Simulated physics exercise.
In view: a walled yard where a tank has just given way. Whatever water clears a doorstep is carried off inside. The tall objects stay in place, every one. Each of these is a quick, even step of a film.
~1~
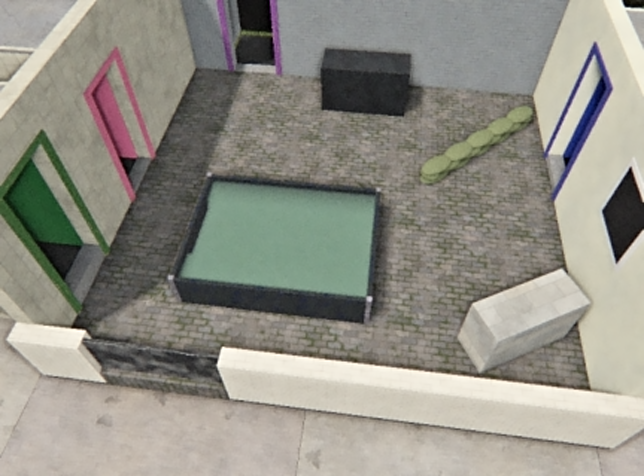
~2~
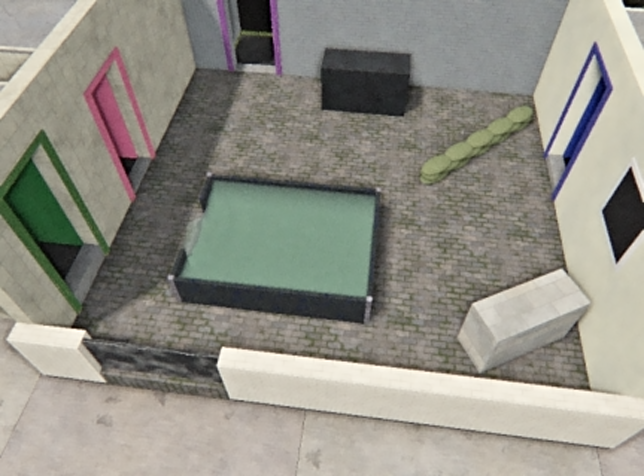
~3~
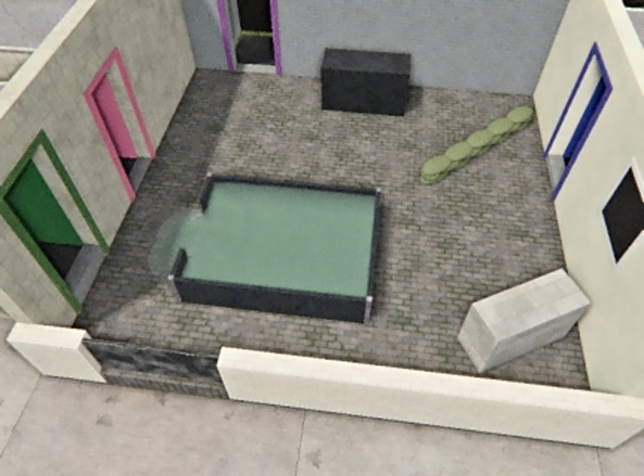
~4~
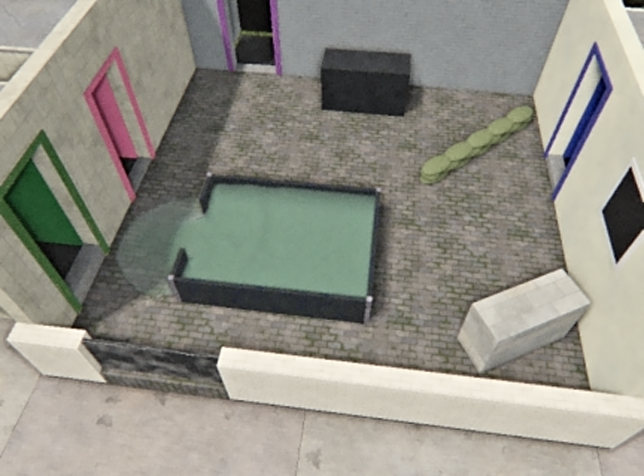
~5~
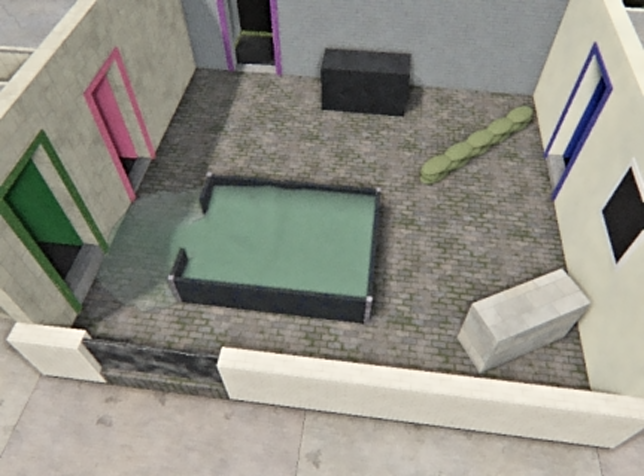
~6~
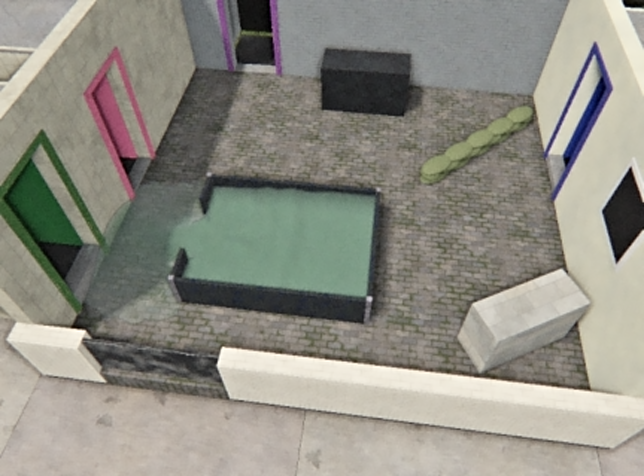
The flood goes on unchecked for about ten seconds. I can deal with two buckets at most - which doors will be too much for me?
Result: The blue door is going to let through no more than allowed; the pink door is going to let through more than allowed; the green door is going to let through no more than allowed; the purple door is going to let through more than allowed.
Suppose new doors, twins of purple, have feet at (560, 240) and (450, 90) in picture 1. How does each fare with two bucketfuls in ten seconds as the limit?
In order: Falls short, falls short.
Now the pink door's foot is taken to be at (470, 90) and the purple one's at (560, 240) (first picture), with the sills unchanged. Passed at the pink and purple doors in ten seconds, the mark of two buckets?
Result: Pink ends up below; purple ends up below.
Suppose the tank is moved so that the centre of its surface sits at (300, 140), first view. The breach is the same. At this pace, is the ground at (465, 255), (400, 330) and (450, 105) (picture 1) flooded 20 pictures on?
Log: No flood; no flood; no flood.
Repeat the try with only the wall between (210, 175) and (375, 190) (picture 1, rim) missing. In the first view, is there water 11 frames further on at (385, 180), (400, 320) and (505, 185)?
As listed: Awash, dry, not flooded.
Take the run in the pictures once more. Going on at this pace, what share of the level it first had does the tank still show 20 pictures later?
I'd put it near 56 per cent.
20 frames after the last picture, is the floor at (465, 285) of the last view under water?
Looking there, it would be unwetted.
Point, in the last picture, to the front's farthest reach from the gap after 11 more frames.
Front's tip: Near (187, 89).
A moment on, water covers 10 % of the floor; the blue door not reached, the pink door under two buckets in, the green door wet at the sill, nothing in, the purple door not reached.
Next, water covers 20 % of the floor; the blue door not reached, the pink door over two buckets in, the green door wet at the sill, nothing in, the purple door not reached.
Then, water covers 35 % of the floor; the blue door not reached, the pink door over two buckets in, the green door wet at the sill, nothing in, the purple door under two buckets in.
Later, water covers 55 % of the floor; the blue door not reached, the pink door far over two buckets in, the green door wet at the sill, nothing in, the purple door over two buckets in.
In the end, water covers 85 % of the floor; the blue door wet at the sill, nothing in, the pink door far over two buckets in, the green door wet at the sill, nothing in, the purple door far over two buckets in.
